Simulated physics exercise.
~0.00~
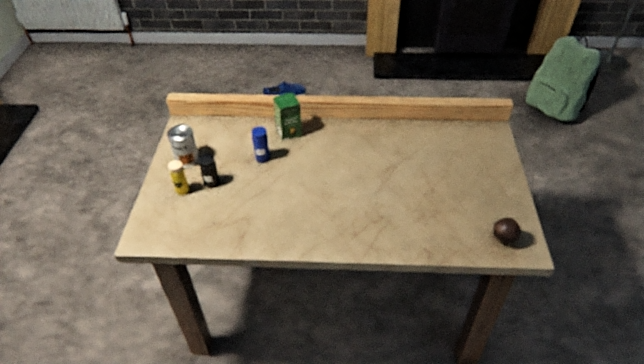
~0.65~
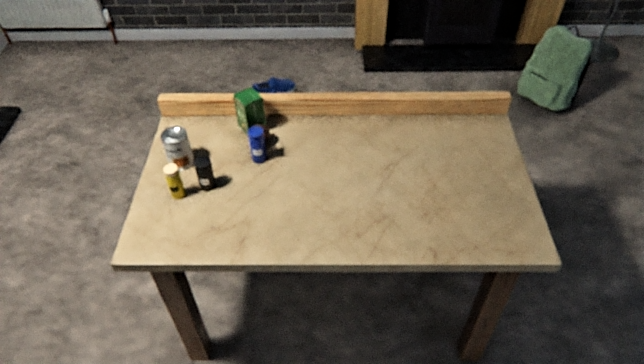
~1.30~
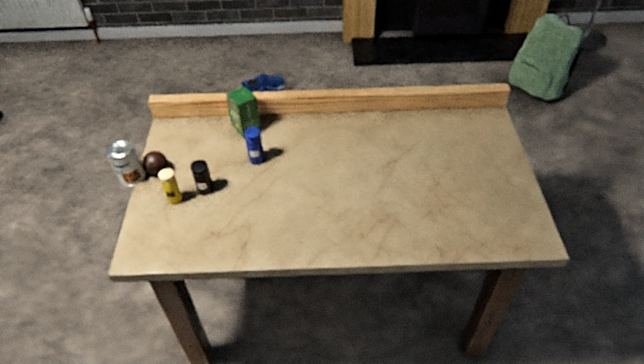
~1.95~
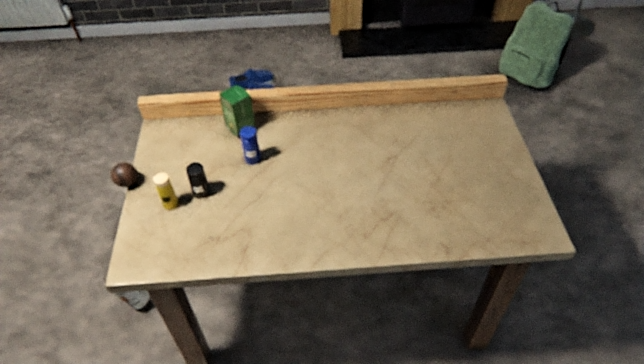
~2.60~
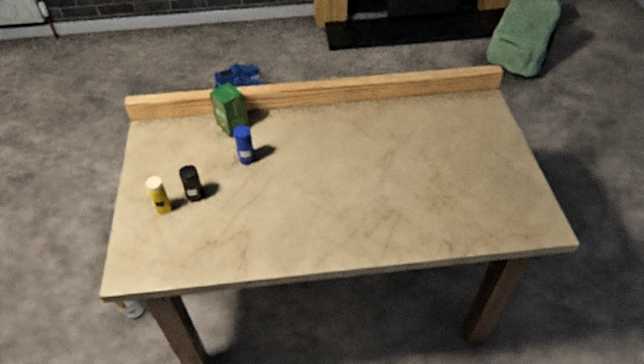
A pale wooden table with a raised strip along its far edge stands on a grey carpeted floor, seen from above and in front as the view drifts slightly. A green carton, a blue shaker, a silvery white tin, a black shaker and a yellow shaker sit toward the left, and a dark brown ball rests at the right. The ball crosses to the far side, and the carton shifts left. The ball then reaches the tin, which moves to the left edge and drops off. The ball follows out of sight, leaving the carton upright beside three unmoved shakers.
